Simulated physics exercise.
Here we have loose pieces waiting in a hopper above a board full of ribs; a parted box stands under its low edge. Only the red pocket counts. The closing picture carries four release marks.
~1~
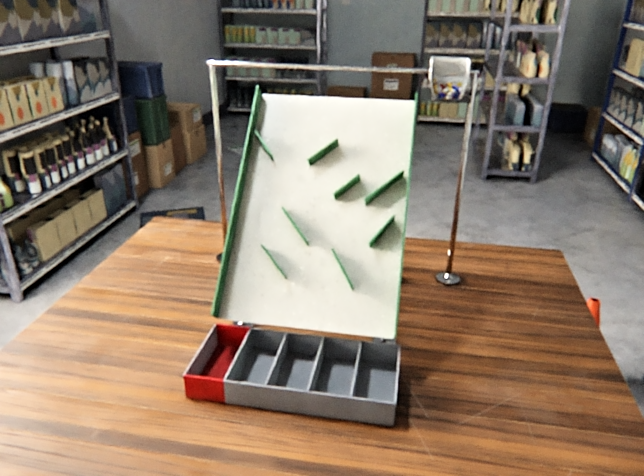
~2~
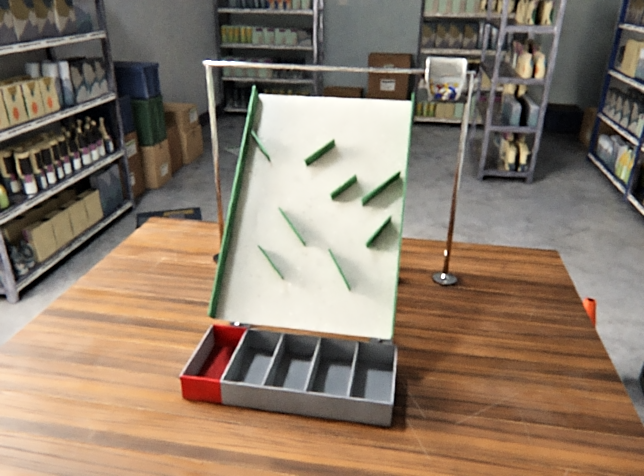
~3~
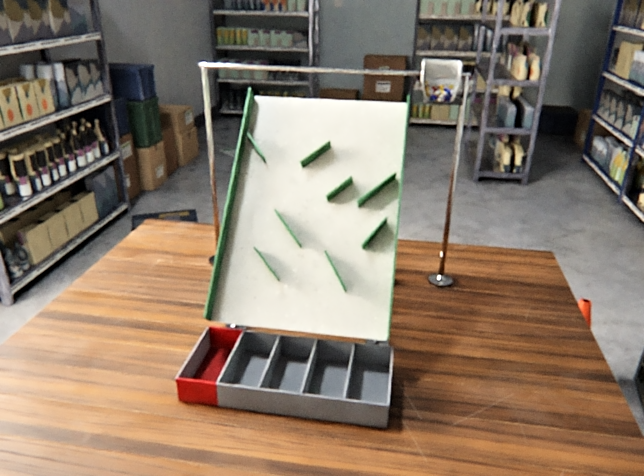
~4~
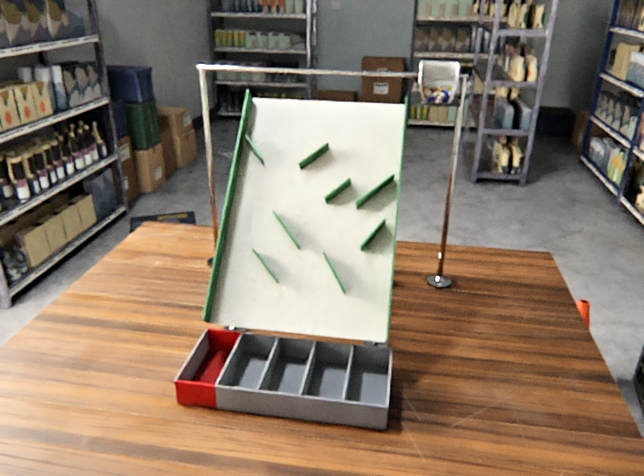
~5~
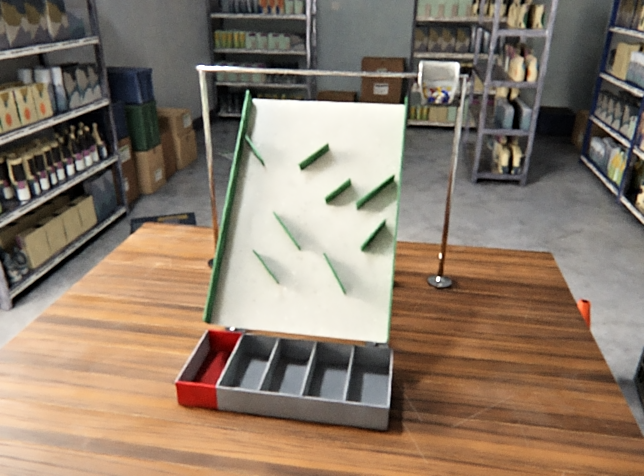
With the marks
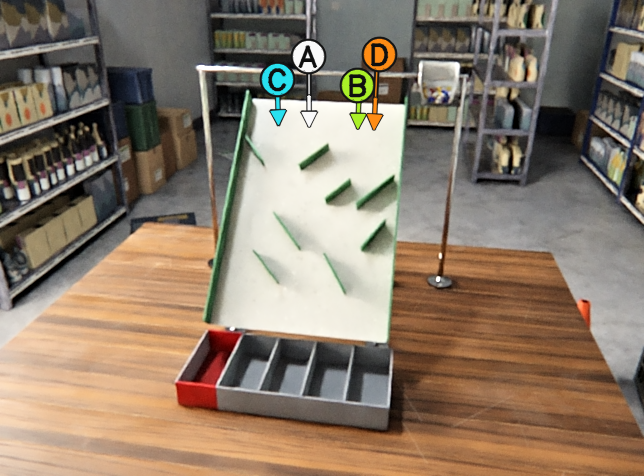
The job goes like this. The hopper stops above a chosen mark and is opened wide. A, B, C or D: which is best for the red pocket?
Best: A.
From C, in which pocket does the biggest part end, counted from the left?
The fourth.
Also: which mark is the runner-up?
That is mark C.
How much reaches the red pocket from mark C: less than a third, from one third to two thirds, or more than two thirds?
Less than a third.
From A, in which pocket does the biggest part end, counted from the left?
It is the first one.
On the marked copy, mark A meets the board at (309, 121); mark B meets the board at (357, 123); mark C meets the board at (278, 119); mark D meets the board at (374, 123).
With A, about half in the red pocket, about half in other pockets.
With B, none in the red pocket, nearly all in other pockets.
With C, about a quarter in the red pocket, most in other pockets.
With D, none in the red pocket, nearly all in other pockets, a stray few held on the board.
